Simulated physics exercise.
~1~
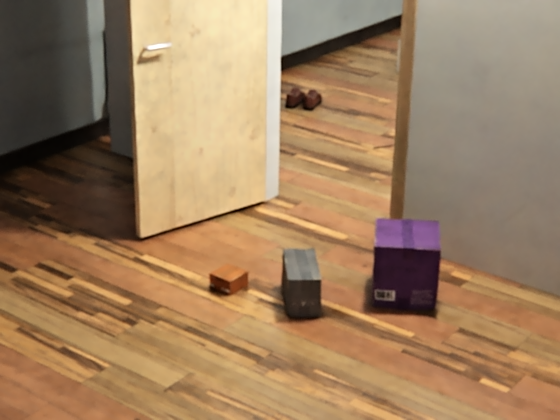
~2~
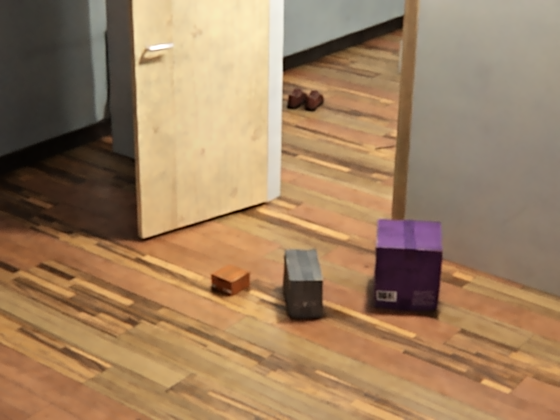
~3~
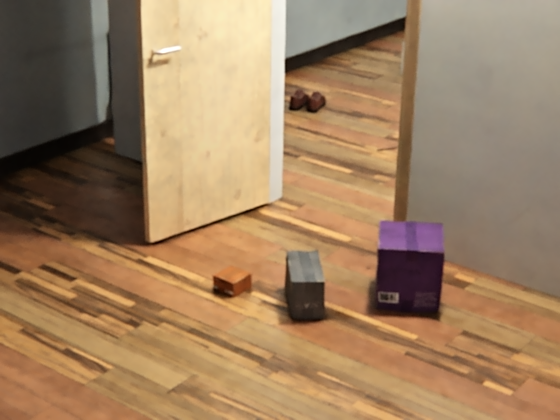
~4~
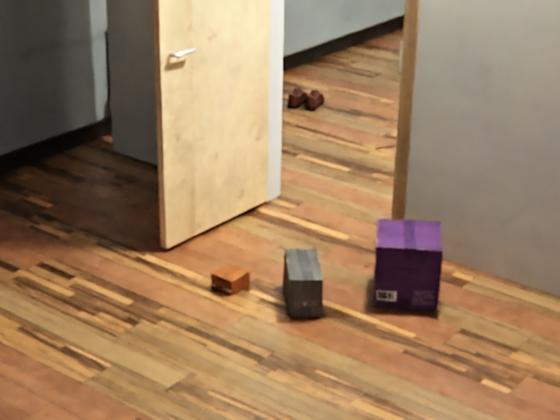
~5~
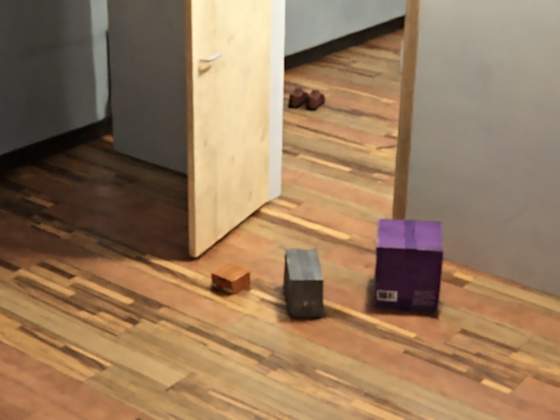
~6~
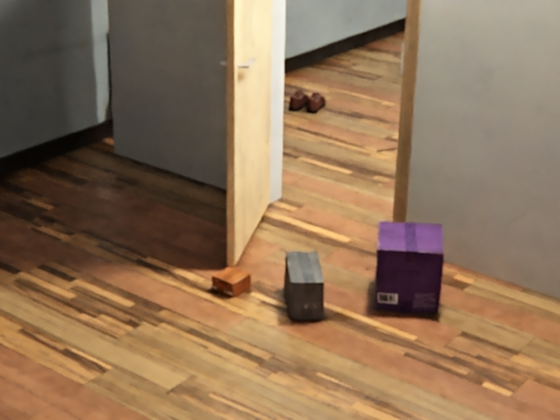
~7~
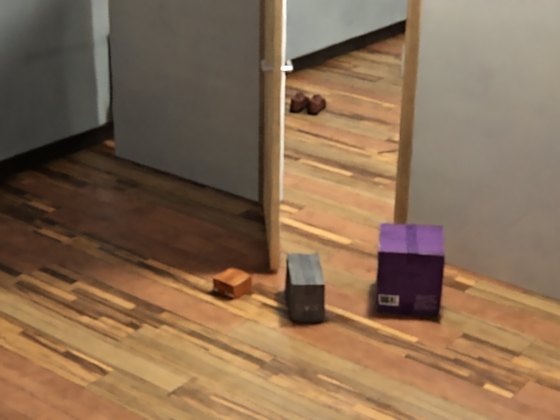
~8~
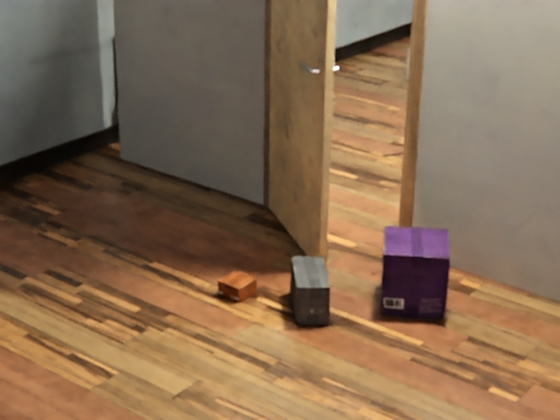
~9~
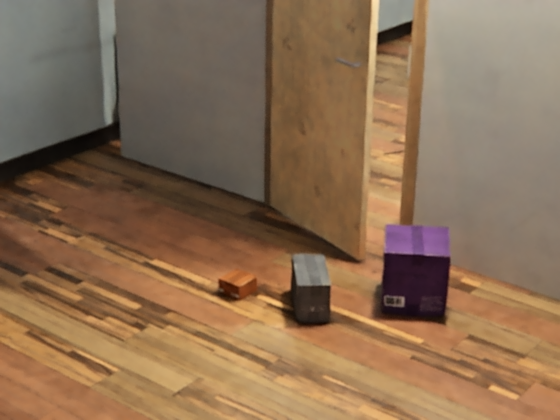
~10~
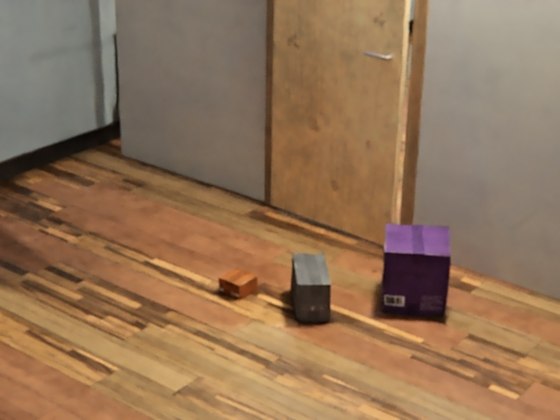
The footage shows a wooden door standing wide open on a wood-plank floor, with a small orange box, a grey parcel and a purple box in front. The door swings gradually rightward across the doorway, clears all three unmoved items, and ends closed.
